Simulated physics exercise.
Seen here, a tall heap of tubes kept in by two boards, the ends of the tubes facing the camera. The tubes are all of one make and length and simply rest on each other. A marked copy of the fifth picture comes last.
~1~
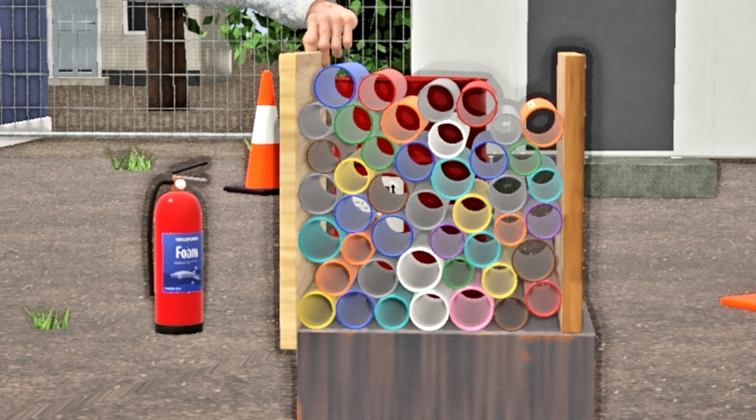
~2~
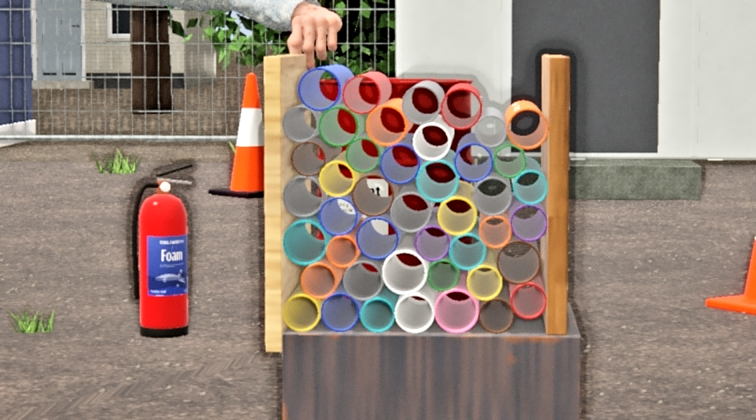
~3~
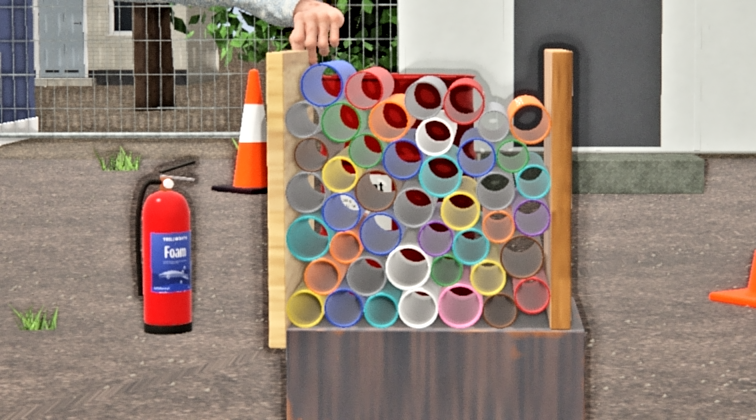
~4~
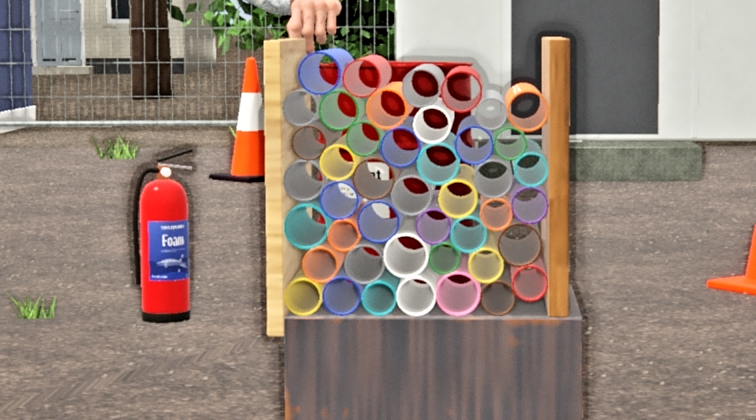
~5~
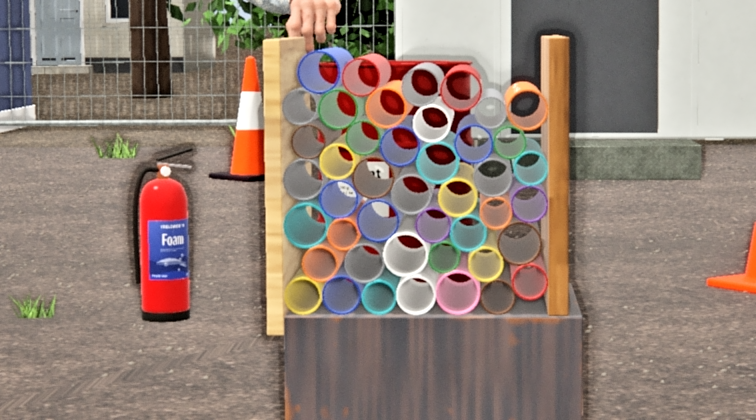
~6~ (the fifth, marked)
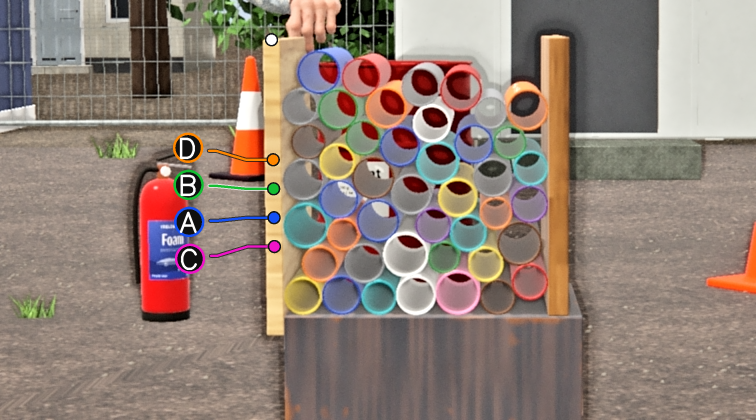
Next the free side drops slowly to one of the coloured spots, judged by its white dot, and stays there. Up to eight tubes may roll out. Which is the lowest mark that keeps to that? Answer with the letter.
B is the limit.
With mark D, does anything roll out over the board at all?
Yes, at D.
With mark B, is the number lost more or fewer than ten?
It loses fewer than ten.
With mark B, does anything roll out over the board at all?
Yes, at B.
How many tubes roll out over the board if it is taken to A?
The count is ten.
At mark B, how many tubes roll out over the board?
It comes to five.
On the marked copy, A at (274, 218); B at (274, 189); C at (274, 246); D at (273, 160); the white dot at (271, 40).
Taking B. A third of the way, top of the board (282, 104).
Two thirds of the way, top of the board (283, 179).
When it is over, top of the board (283, 188), about five out over the board.
As for the rest, A more than eight out over the board; C more than eight out over the board; D two out over the board.
